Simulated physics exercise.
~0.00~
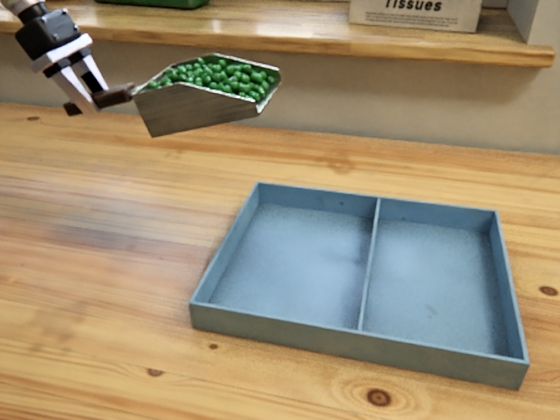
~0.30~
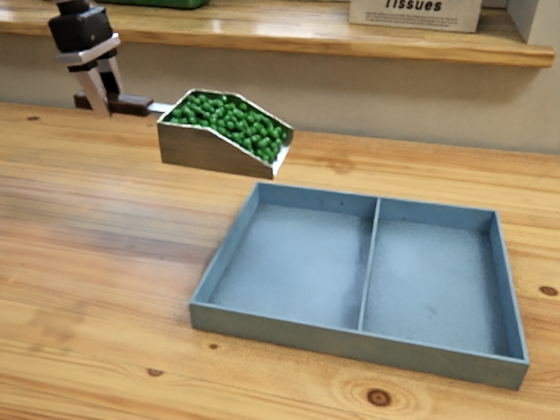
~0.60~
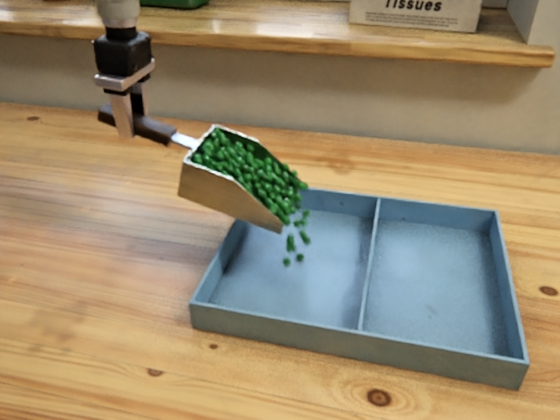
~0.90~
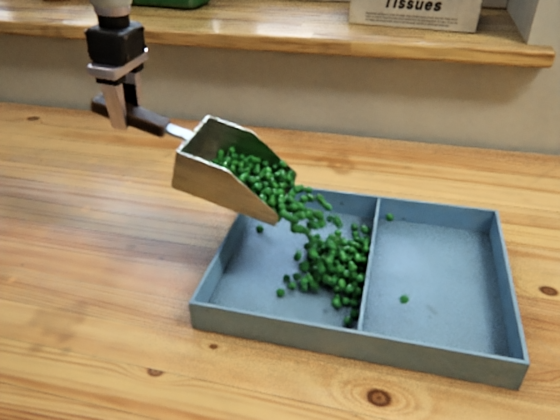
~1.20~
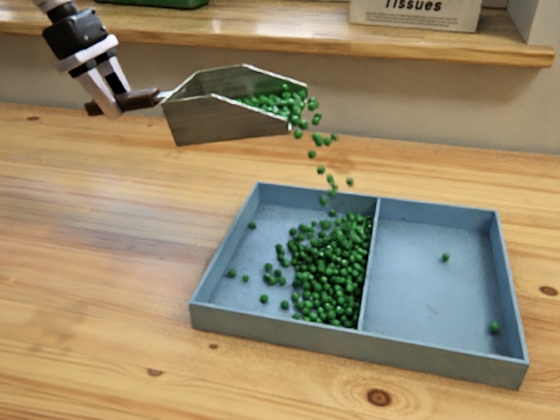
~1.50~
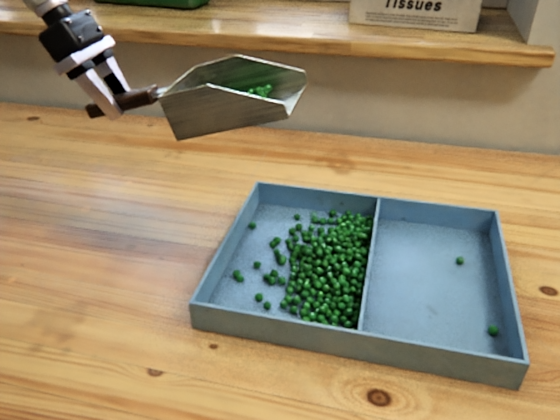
To begin with, a robot arm holds an open metal scoop heaped with small green beads above a wooden table, up and to the left of a blue tray split in two by a divider. The scoop moves down toward the tray and tips forward, and the first beads spill over its lip. They pour into the left compartment and pile up against the divider, while a stray one lands on the right. The scoop then rises and tilts back as a few last beads fall. Finally, most beads lie in the left compartment, two sit in the right, and some remain in the scoop.
